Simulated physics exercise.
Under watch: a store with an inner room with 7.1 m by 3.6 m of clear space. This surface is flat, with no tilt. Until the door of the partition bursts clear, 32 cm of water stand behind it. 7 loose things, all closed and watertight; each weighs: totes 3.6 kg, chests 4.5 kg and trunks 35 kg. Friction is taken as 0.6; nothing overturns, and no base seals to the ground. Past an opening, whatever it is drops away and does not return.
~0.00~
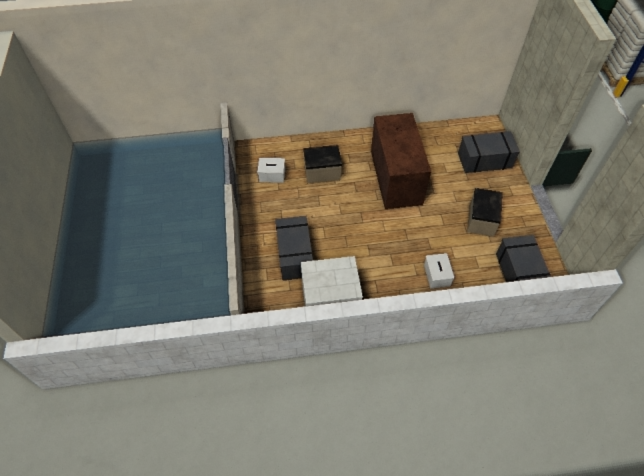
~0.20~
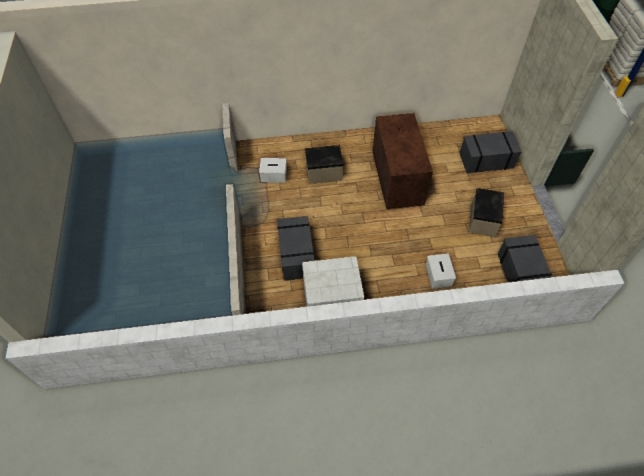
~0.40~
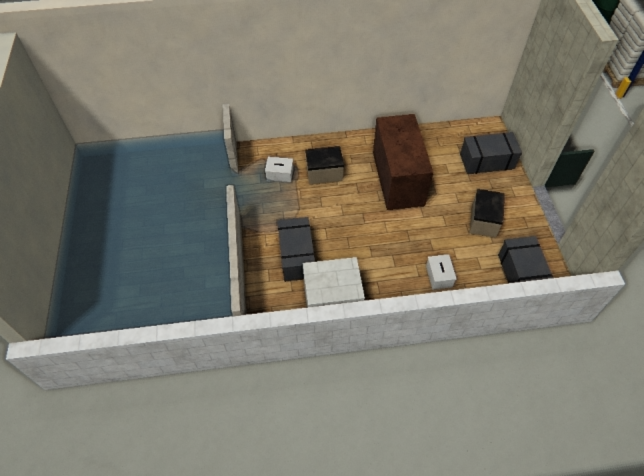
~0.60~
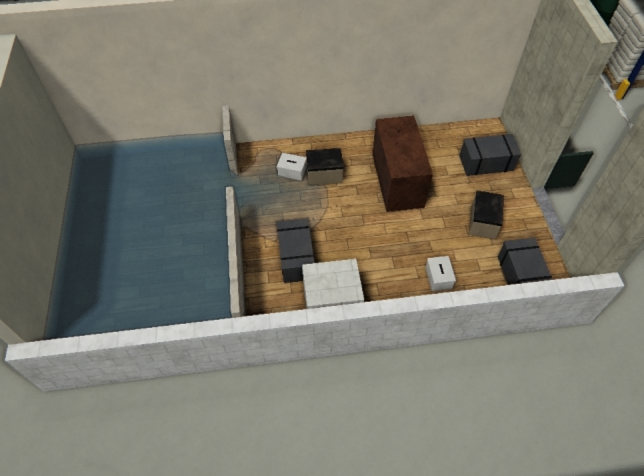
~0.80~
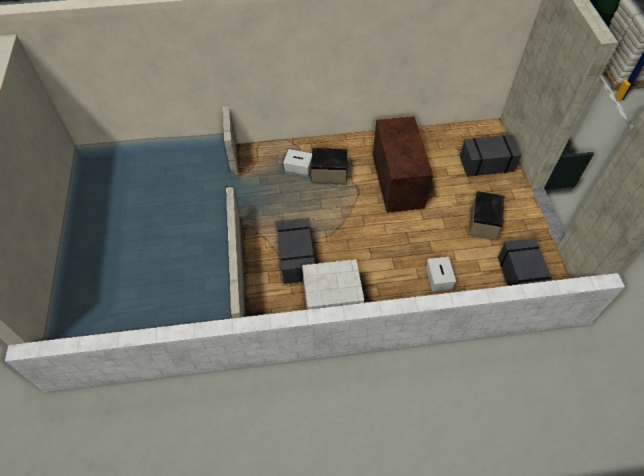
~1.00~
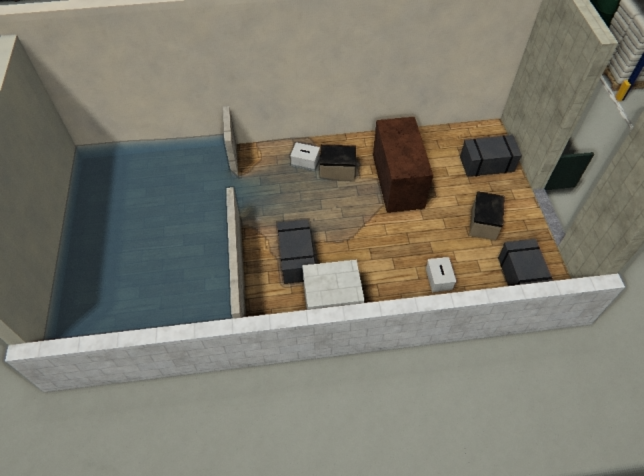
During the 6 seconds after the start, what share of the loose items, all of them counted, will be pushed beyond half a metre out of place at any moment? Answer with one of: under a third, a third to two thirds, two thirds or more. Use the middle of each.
A third to two thirds.
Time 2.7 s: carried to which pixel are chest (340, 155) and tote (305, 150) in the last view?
Somewhere about (358, 131) and (399, 128).
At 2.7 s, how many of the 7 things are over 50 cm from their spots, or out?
I make it 2.
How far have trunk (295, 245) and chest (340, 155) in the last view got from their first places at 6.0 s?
0 cm; 80 cm.
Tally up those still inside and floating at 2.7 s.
It comes to 2.
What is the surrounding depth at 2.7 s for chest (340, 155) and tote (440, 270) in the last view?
Around 11 cm and 3 cm.
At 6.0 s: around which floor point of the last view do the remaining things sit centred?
Centred roughly on (445, 215).
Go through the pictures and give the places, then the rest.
In the first picture, a tote at (271, 165) rests on the ground; a chest at (322, 156) rests on the ground; 9.0 m2 under water; 0 of 7 have shifted.
In the second picture, a tote at (273, 165) rests on the ground; a chest at (324, 156), on the bottom; water covers 9.5 m2; 0 of 7 have shifted.
In the third picture, a tote at (279, 165) rests on the ground, 9 cm from its start; a chest at (324, 157), on the bottom; water covers 9.9 m2; 1 of 7 have shifted.
In the fourth picture, a tote at (292, 162) rests on the ground, 31 cm from its start; a chest at (325, 158) rests on the ground; 10.6 m2 under water; 1 of 7 have shifted.
In the fifth picture, a tote at (298, 158), on the bottom, 44 cm from its start; a chest at (330, 158) rests on the ground, 9 cm from its start; water covers 11.4 m2; 2 of 7 have shifted.
In the sixth picture, a tote at (305, 152), on the bottom, 60 cm from its start; a chest at (338, 154), on the bottom, 23 cm from its start; water covers 12.2 m2; 2 of 7 have shifted.
After 1.4 s 2 of 7 are over 50 cm from their spots; 1 afloat.
After 2.7 s 2 of 7 are over 50 cm from their spots; 2 afloat.
After 4.2 s 3 of 7 are over 50 cm from their spots; 3 afloat.
After 6.0 s 4 of 7 are over 50 cm from their spots, and 4 have been at some point; 3 afloat.
